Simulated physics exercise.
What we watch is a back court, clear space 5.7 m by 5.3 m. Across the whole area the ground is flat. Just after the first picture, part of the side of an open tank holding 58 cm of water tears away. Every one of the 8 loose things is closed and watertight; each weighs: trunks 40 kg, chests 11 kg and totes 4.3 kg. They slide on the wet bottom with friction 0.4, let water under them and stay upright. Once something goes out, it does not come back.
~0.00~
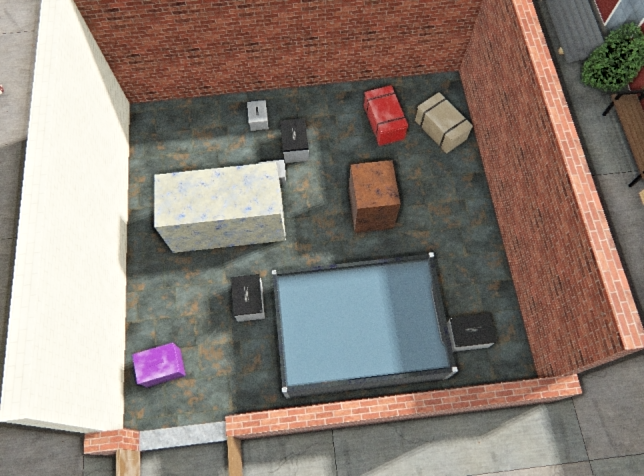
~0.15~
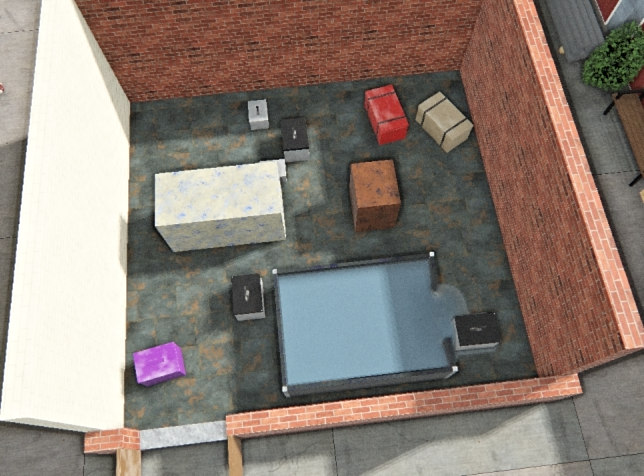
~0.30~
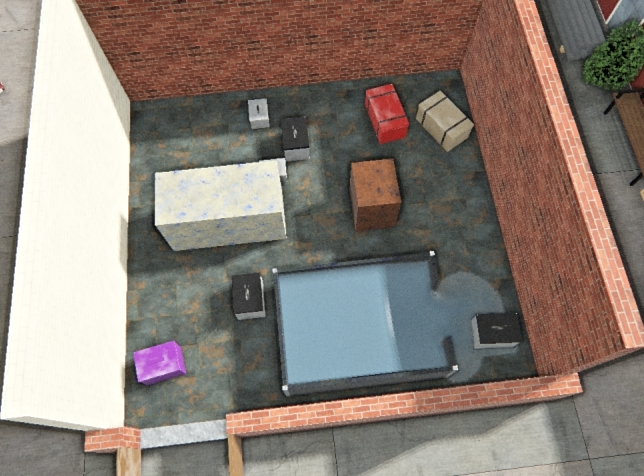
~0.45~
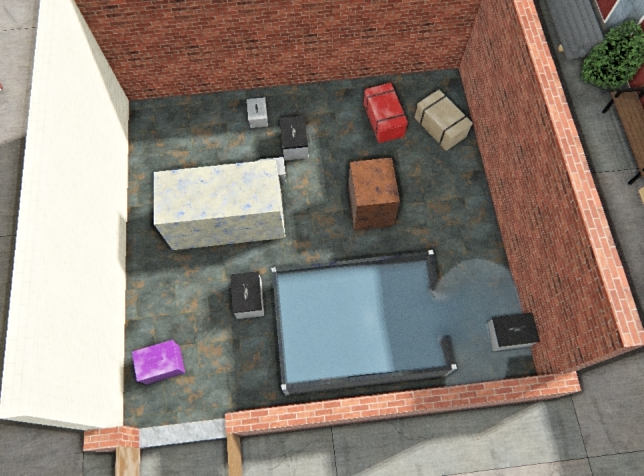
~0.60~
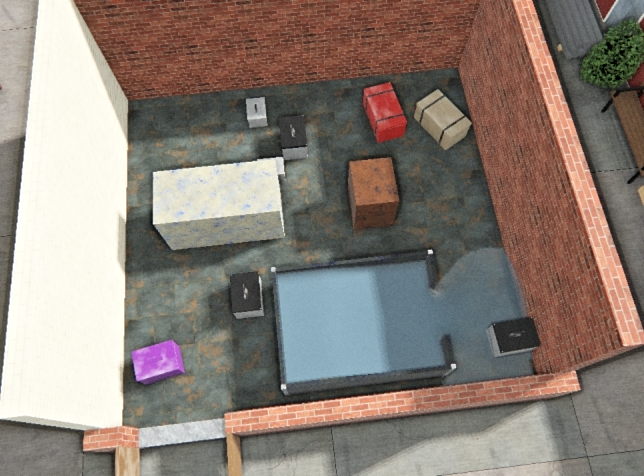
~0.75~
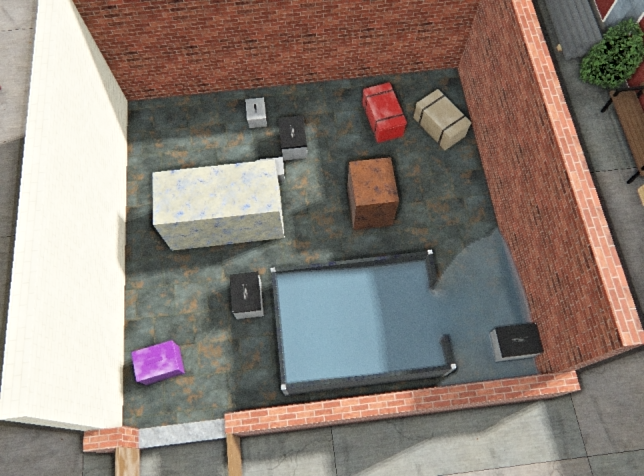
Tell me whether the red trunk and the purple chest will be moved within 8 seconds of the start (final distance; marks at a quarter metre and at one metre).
By the end, the red trunk winds up a long way off, while the purple chest drifts a little.
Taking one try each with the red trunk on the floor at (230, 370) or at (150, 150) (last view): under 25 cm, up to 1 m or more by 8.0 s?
One after the other: It stays more or less still, and then it slips a moderate way.
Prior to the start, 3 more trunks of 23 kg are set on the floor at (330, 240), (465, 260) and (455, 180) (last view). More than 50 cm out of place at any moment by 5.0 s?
Going through them in the order asked, they come out shy of the mark, clear of the mark and clear of the mark.
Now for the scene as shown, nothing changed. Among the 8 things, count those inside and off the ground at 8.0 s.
It comes to 3.
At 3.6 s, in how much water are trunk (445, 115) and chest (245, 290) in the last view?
12 and 0 cm.
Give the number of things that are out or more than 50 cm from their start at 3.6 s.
Count: 1.
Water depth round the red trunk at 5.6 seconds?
Roughly 7 cm at that moment.
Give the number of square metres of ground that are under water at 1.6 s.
My estimate is roughly 7.5 m2.
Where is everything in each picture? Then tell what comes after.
In the first frame, the red trunk at (386, 108) rests on the ground; the purple chest at (156, 363), on the bottom; water covers 3.2 m2; 0 of 8 have shifted.
In the second frame, the red trunk at (387, 108) rests on the ground; the purple chest at (156, 362), on the bottom; water covers 3.6 m2; 1 of 8 have shifted.
In the third frame, the red trunk at (387, 107) rests on the ground; the purple chest at (156, 361) rests on the ground; 4.2 m2 under water; 1 of 8 have shifted.
In the fourth frame, the red trunk at (386, 106) rests on the ground; the purple chest at (155, 360) rests on the ground; 4.9 m2 under water; 1 of 8 have shifted.
In the fifth frame, the red trunk at (385, 105) rests on the ground; the purple chest at (155, 360), on the bottom; water covers 5.3 m2; 1 of 8 have shifted.
In the sixth frame, the red trunk at (385, 106), on the bottom; the purple chest at (155, 361) rests on the ground; 5.5 m2 under water; 1 of 8 have shifted.
After 1.6 s the red trunk is near (385, 106), 0.0 m from its start, aground; the purple chest is near (155, 361), 0.0 m from its start, aground; 0 of 8 are out; 1 afloat.
After 3.6 s the red trunk is near (372, 100), 0.2 m from its start, aground; the purple chest is near (155, 361), 0.0 m from its start, aground; 0 of 8 are out; 2 afloat.
After 5.6 s the red trunk is near (310, 110), 1.2 m from its start, aground; the purple chest is near (151, 326), 0.5 m from its start, aground; 0 of 8 are out; 2 afloat.
After 8.0 s the red trunk is near (283, 124), 1.6 m from its start, aground; the purple chest is near (155, 315), 0.6 m from its start, aground; 0 of 8 are out; 3 afloat.
